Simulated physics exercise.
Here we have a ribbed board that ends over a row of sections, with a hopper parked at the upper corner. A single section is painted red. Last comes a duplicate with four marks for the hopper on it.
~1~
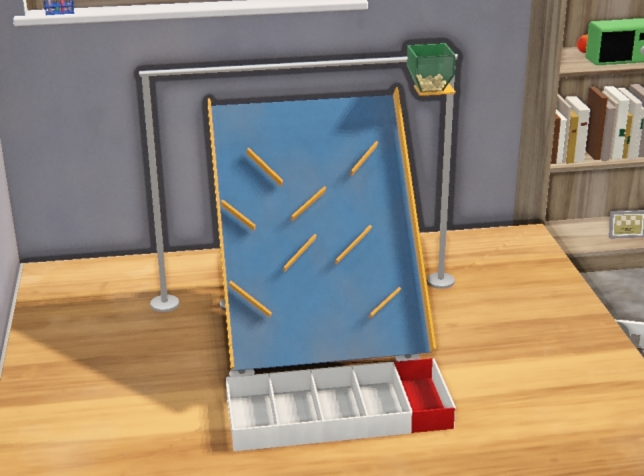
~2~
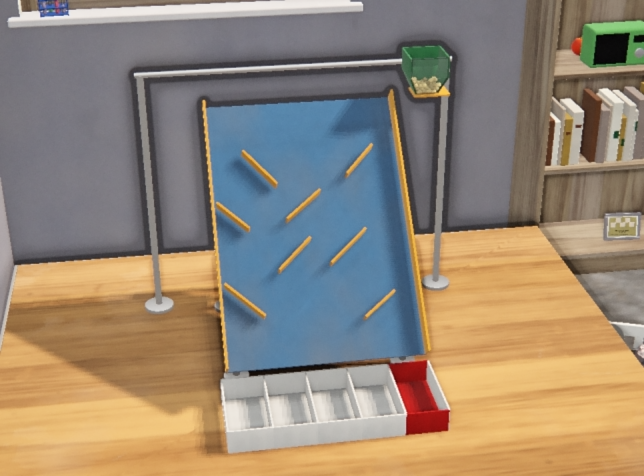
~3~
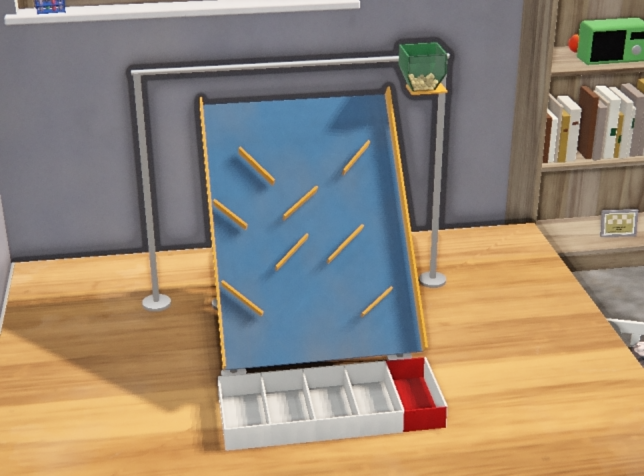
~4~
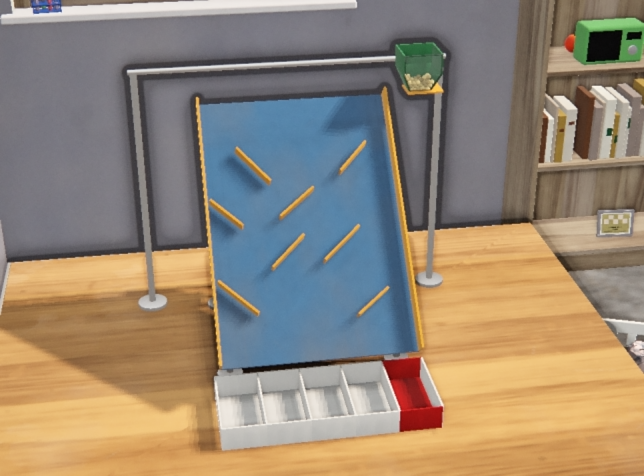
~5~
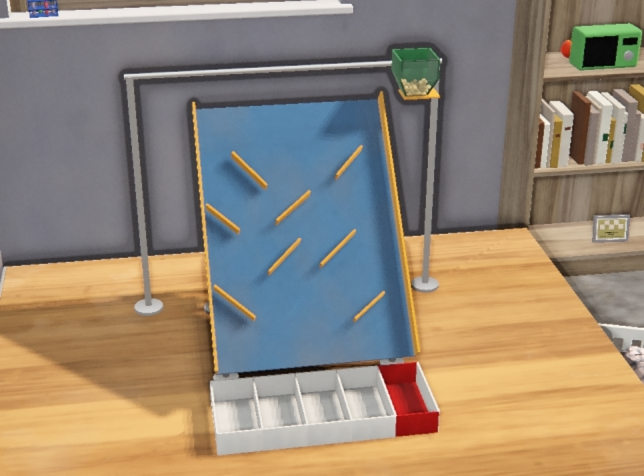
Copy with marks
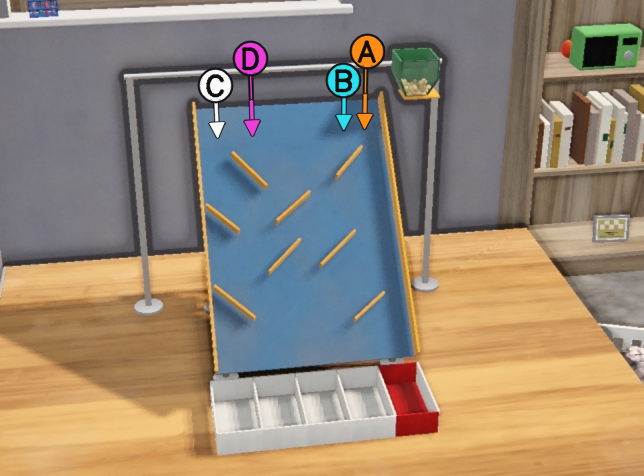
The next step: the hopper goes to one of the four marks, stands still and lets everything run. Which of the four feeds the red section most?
Go for A.
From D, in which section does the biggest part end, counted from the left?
It is the second one.
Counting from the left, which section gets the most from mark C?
The second.
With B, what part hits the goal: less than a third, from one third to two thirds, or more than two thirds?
Mark B gives less than a third.
On the marked copy, mark A meets the board at (364, 123); mark B meets the board at (343, 124); mark C meets the board at (217, 132); mark D meets the board at (252, 130).
Choosing A, close to half in the red section, close to a third in other sections, a small share outside the box.
Choosing B, a small share in the red section, the bulk in other sections, a small share outside the box.
Choosing C, none at all in the red section, all but a few in other sections, only a few held on the board.
Choosing D, none at all in the red section, all but a few in other sections.
